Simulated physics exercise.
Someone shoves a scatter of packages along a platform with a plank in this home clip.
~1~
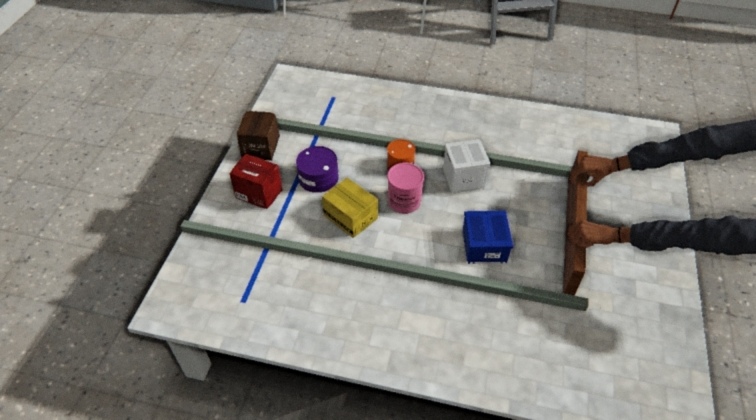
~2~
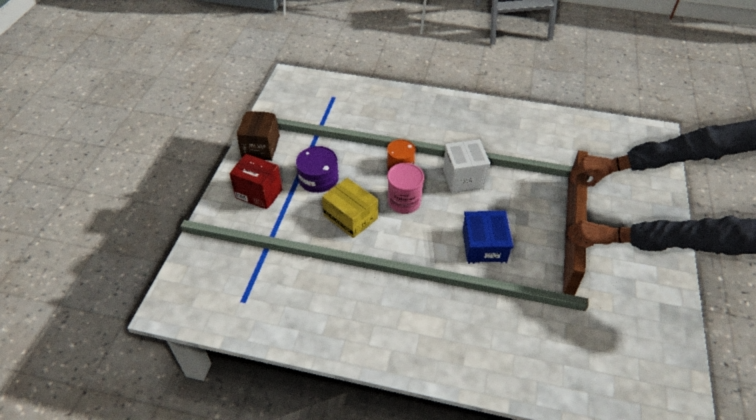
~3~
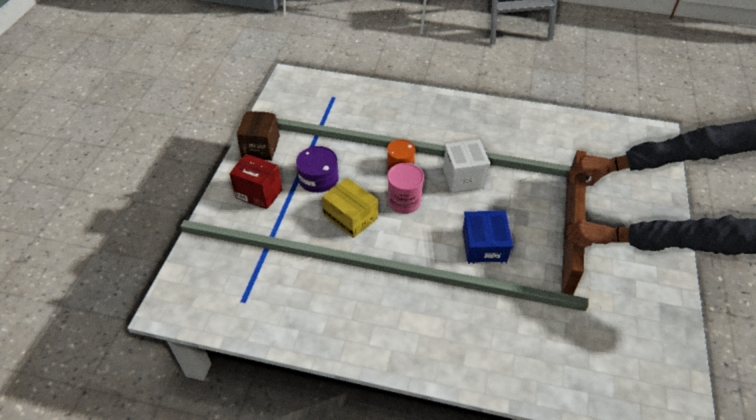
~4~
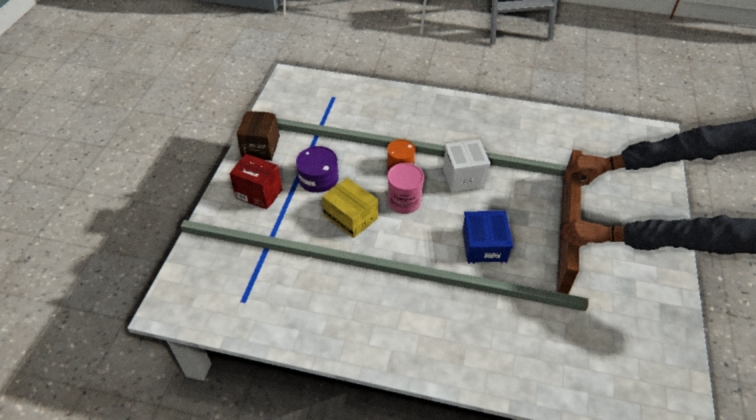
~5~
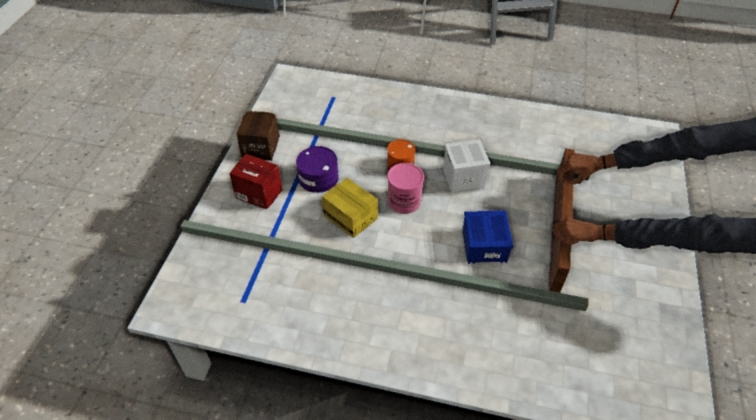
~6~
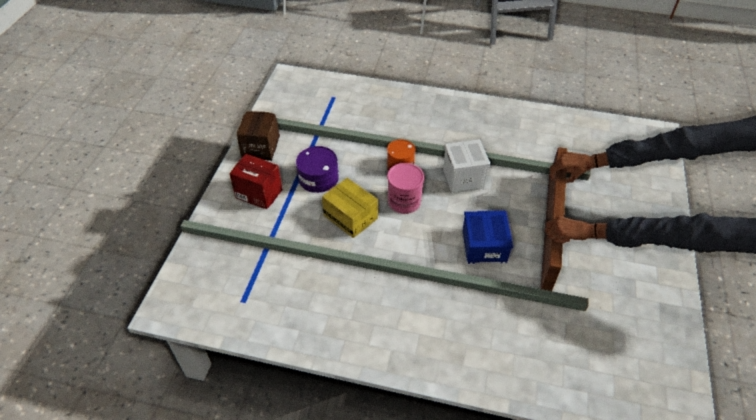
Two hands held a wooden plank at the right of a tiled table and, after barely moving, slid it slightly left between two rails, while the scattered colorful boxes and canisters stayed still.
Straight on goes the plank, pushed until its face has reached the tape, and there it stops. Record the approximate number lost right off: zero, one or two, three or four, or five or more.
In the end, the drop-off count sits at one or a two.
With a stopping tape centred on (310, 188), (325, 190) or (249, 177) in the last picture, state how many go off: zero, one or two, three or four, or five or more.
In the order of the places given: 1 or 2; not one; five or over.
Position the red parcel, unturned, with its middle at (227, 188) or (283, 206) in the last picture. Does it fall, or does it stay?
For the red parcel: It comes off, then it comes off.
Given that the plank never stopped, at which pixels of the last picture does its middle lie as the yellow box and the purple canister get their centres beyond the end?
Approx. (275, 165) / approx. (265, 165) for the other.
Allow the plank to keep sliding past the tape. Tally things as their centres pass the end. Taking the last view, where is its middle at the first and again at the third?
At (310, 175) for the first, at (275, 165) for the third.
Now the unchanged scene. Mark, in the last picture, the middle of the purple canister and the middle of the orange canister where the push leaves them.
The first one ends at (249, 157), the second at (264, 134).
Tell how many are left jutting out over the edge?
Counting them gives 1.
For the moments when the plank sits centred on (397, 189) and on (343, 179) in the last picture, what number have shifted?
Counts: 5 and 7.
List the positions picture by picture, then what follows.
In the first frame, brown box (259, 136); red parcel (257, 182); purple canister (318, 169); plank (576, 220); tape (295, 185).
In the second frame, red parcel (257, 182); orange canister (401, 158).
In the third frame, purple canister (318, 169); blue tote (486, 237).
In the fourth frame, brown box (259, 136); white tote (465, 167).
In the fifth frame, red parcel (257, 182); plank (562, 218).
In the sixth frame, brown box (259, 136); red parcel (257, 182); purple canister (318, 169); plank (554, 217); tape (295, 185).
Soon after, none off yet; brown box at rest near (259, 136); red parcel at rest near (257, 182); purple canister at rest near (318, 169).
In the end, the number that fall off is one or two; gone, red parcel.
